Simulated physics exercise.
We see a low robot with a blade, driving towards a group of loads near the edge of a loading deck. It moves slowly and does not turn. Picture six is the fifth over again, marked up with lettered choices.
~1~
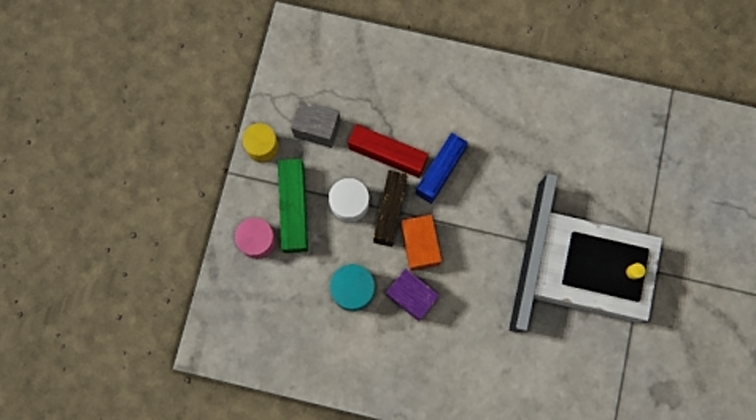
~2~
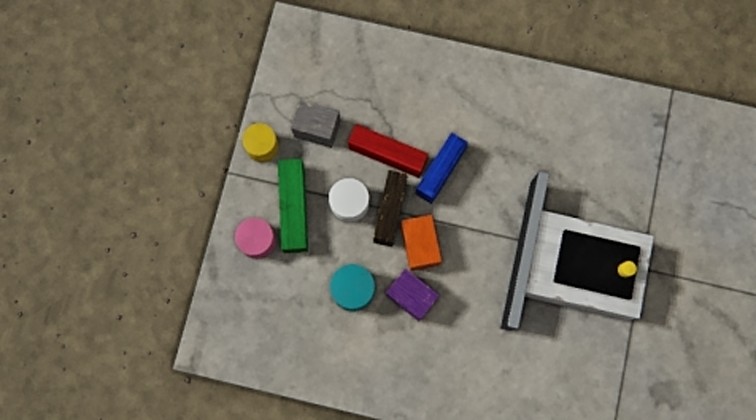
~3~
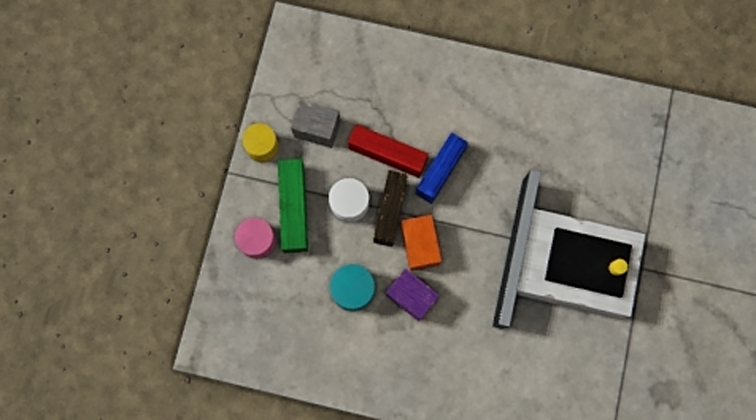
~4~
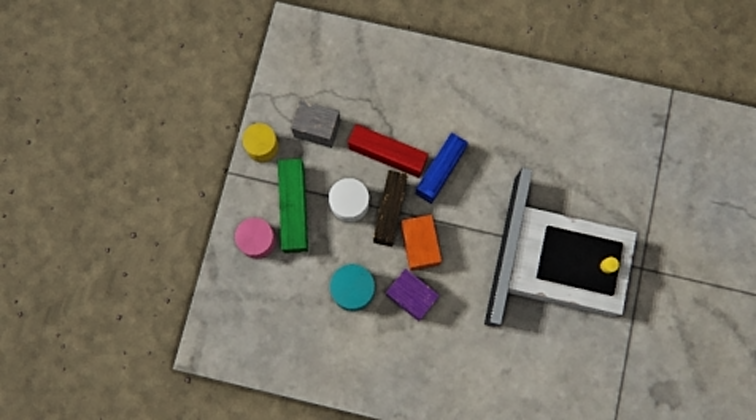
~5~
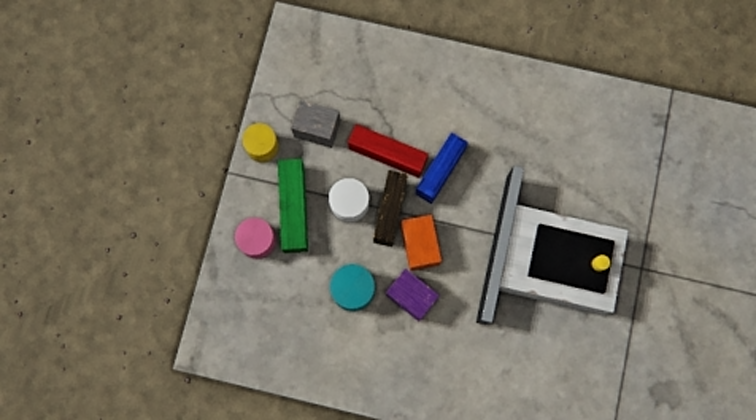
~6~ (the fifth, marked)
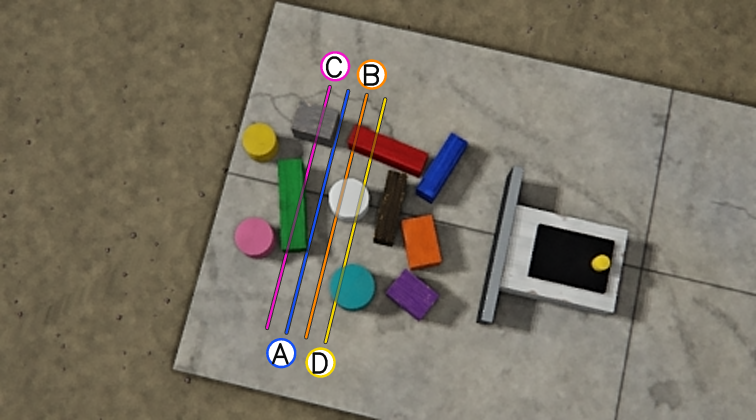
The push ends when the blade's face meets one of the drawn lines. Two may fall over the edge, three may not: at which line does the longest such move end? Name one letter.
Stop at C.
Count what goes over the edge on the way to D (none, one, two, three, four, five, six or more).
By then, none.
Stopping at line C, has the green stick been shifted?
By then, yes.
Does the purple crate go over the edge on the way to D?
No.
On the marked copy, A at (318, 208); B at (337, 213); C at (299, 204); D at (356, 217).
Taking C. A third of the way, robot (491, 240); turquoise canister (342, 288); purple crate (384, 297).
Two thirds of the way, robot (416, 222); grey crate (257, 109); green stick (274, 209).
When it is over, robot (361, 210); grey crate over the edge; yellow canister over the edge; two fallen.
As for the rest, A is within the limit but short; B is within the limit but short; D is within the limit but short.
